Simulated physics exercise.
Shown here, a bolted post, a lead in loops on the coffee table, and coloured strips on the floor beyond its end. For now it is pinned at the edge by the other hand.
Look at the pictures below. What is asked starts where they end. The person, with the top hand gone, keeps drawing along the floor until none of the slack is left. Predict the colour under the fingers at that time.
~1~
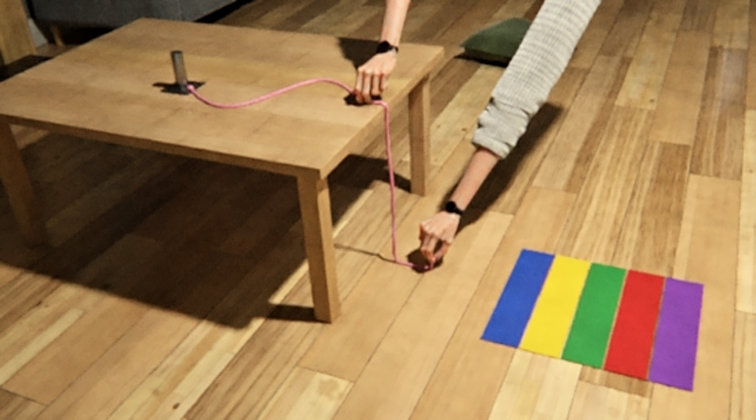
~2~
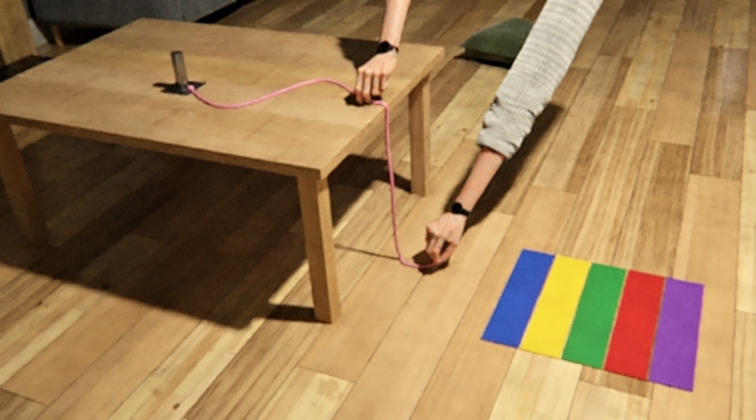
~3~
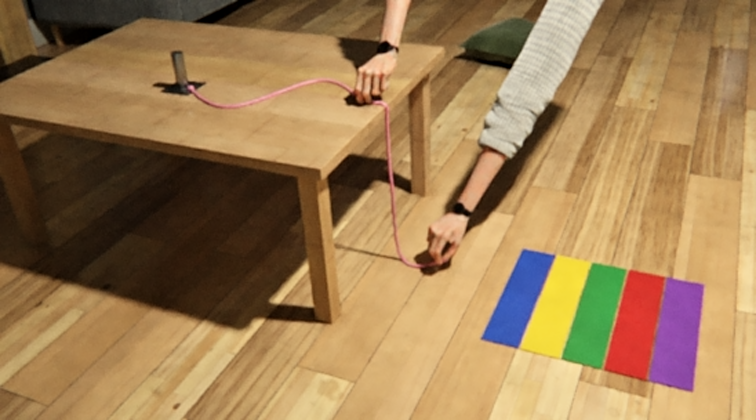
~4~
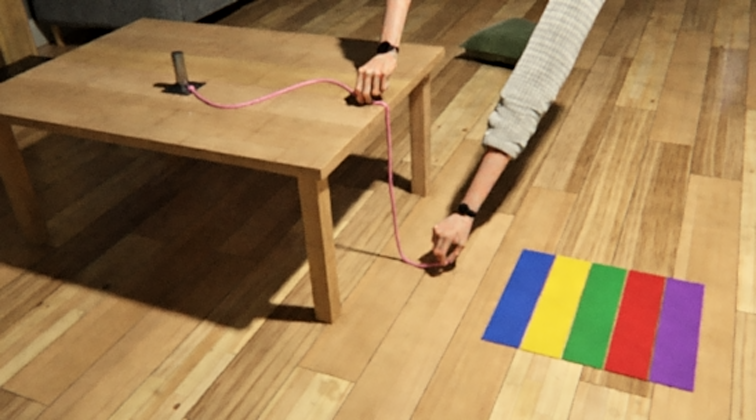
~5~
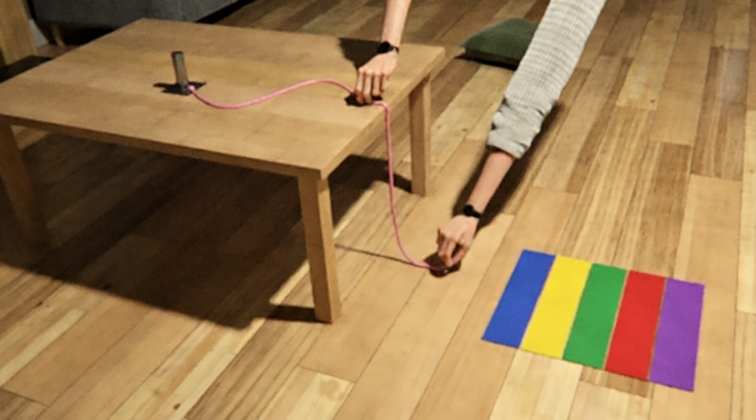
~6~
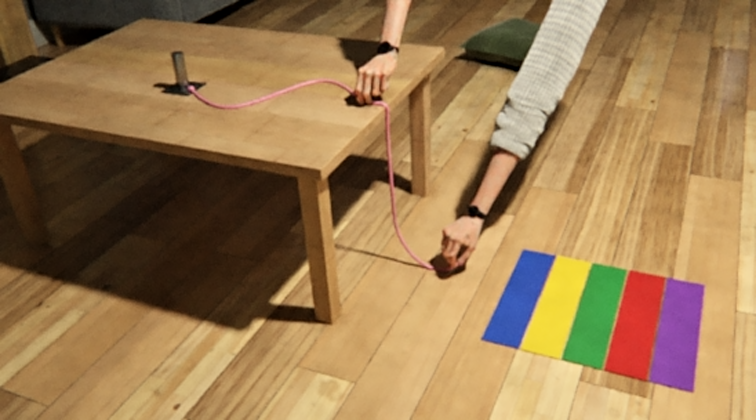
The red one.
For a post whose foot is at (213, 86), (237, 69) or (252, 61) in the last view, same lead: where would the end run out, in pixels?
About (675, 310), then (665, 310), then (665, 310).
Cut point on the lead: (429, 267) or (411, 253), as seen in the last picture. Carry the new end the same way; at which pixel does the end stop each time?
The pixels are close to (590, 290) and (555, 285), one per try.
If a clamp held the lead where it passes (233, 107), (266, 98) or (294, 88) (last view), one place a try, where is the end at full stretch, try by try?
Try 1: (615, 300); try 2: (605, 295); try 3: (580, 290).
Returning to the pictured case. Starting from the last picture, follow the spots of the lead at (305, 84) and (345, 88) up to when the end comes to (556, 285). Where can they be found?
You'll see them at (334, 103) and then at (387, 107).
Soon after, end near (557, 285); over yellow.
Then, end near (608, 296); over green.
At full stretch, end near (639, 303); over red. It gets as far as the red strip.
